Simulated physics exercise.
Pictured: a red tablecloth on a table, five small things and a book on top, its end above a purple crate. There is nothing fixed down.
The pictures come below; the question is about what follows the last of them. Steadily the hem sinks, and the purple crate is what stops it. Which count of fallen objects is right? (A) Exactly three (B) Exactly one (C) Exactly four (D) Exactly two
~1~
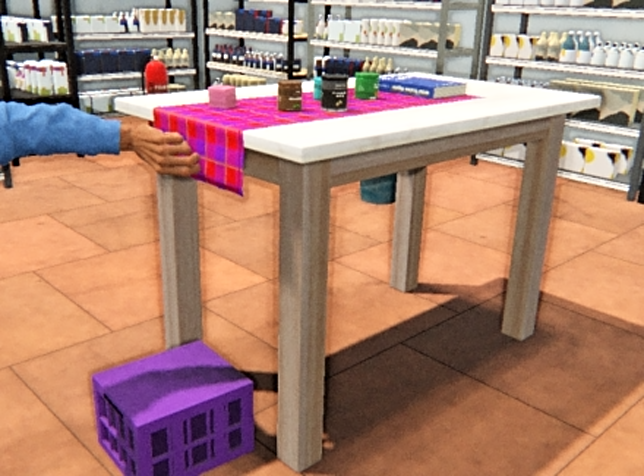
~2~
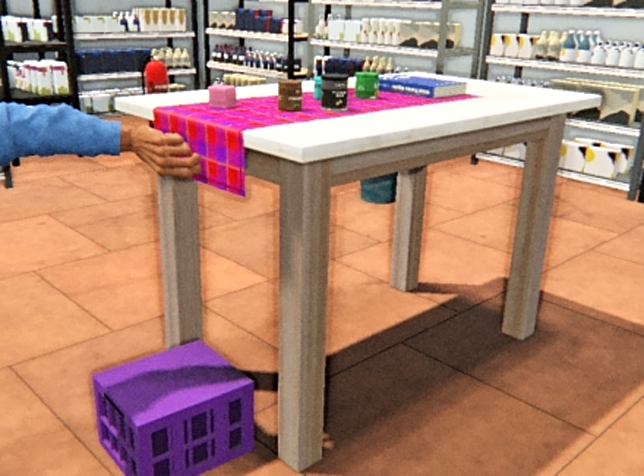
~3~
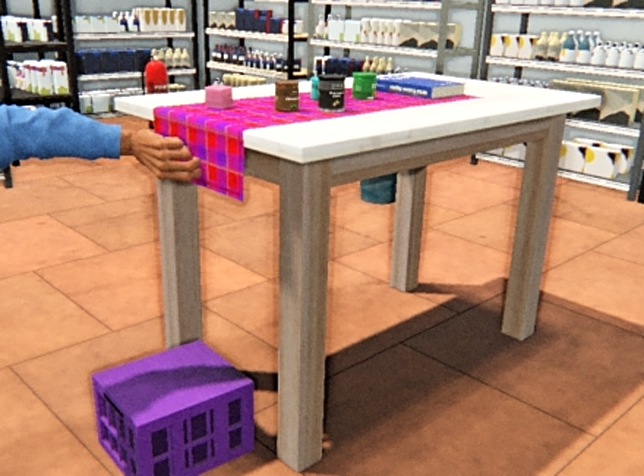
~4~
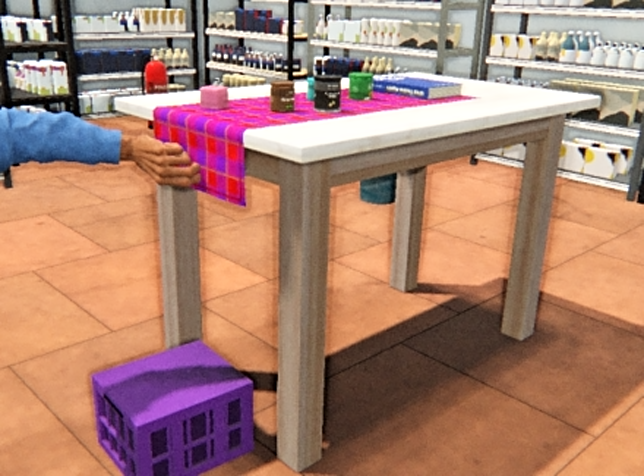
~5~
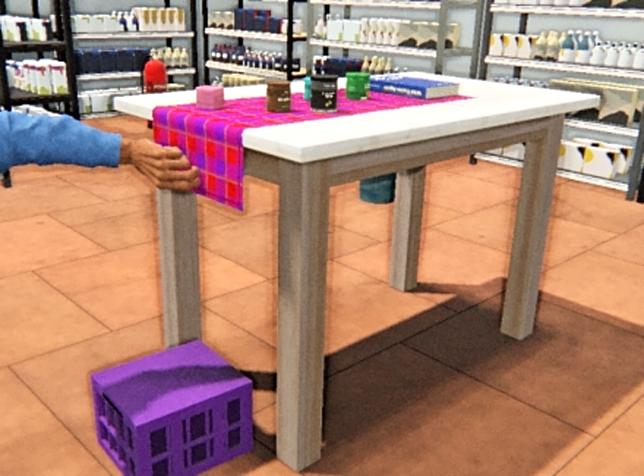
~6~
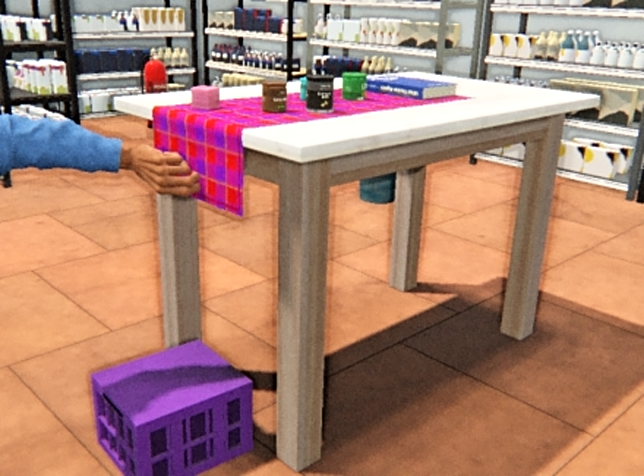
Answer: C.
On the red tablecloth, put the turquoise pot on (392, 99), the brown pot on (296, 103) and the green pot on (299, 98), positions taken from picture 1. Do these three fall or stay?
The turquoise pot stays put; the brown pot ends up off; the green pot ends up off.
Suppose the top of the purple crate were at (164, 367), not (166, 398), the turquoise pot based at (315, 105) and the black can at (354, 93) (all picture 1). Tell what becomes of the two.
Note: Turquoise pot lost; black can kept on top.
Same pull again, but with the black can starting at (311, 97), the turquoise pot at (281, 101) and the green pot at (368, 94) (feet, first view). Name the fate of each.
Outcome: Black can falls away, turquoise pot falls away, green pot stays aboard.
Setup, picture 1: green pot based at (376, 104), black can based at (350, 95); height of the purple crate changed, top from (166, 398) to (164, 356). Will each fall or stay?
Observed: Green pot remains seated; black can remains seated.
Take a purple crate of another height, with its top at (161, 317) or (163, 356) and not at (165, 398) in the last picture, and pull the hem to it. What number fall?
The count: 2 and 3.
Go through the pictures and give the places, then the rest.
The first frame shows hem (244, 197); pink cube (222, 87); brown pot (290, 82); black can (335, 76); turquoise pot (325, 79); green pot (367, 74); top of the crate (166, 398).
The second frame shows hem (246, 196); pink cube (222, 87).
The third frame shows hem (243, 201); brown pot (287, 82).
The fourth frame shows hem (246, 206); black can (328, 76); top of the crate (166, 398).
The fifth frame shows hem (243, 211); turquoise pot (316, 79).
The sixth frame shows hem (243, 217); pink cube (206, 88); brown pot (275, 82); black can (321, 76); turquoise pot (312, 79); green pot (355, 74).
Soon after, hem near (196, 281); pink cube and brown pot gone.
After that, hem on the crate; pink cube, brown pot, black can and turquoise pot gone.
In the end, hem on the crate; pink cube, brown pot, black can and turquoise pot gone. It carries off four.
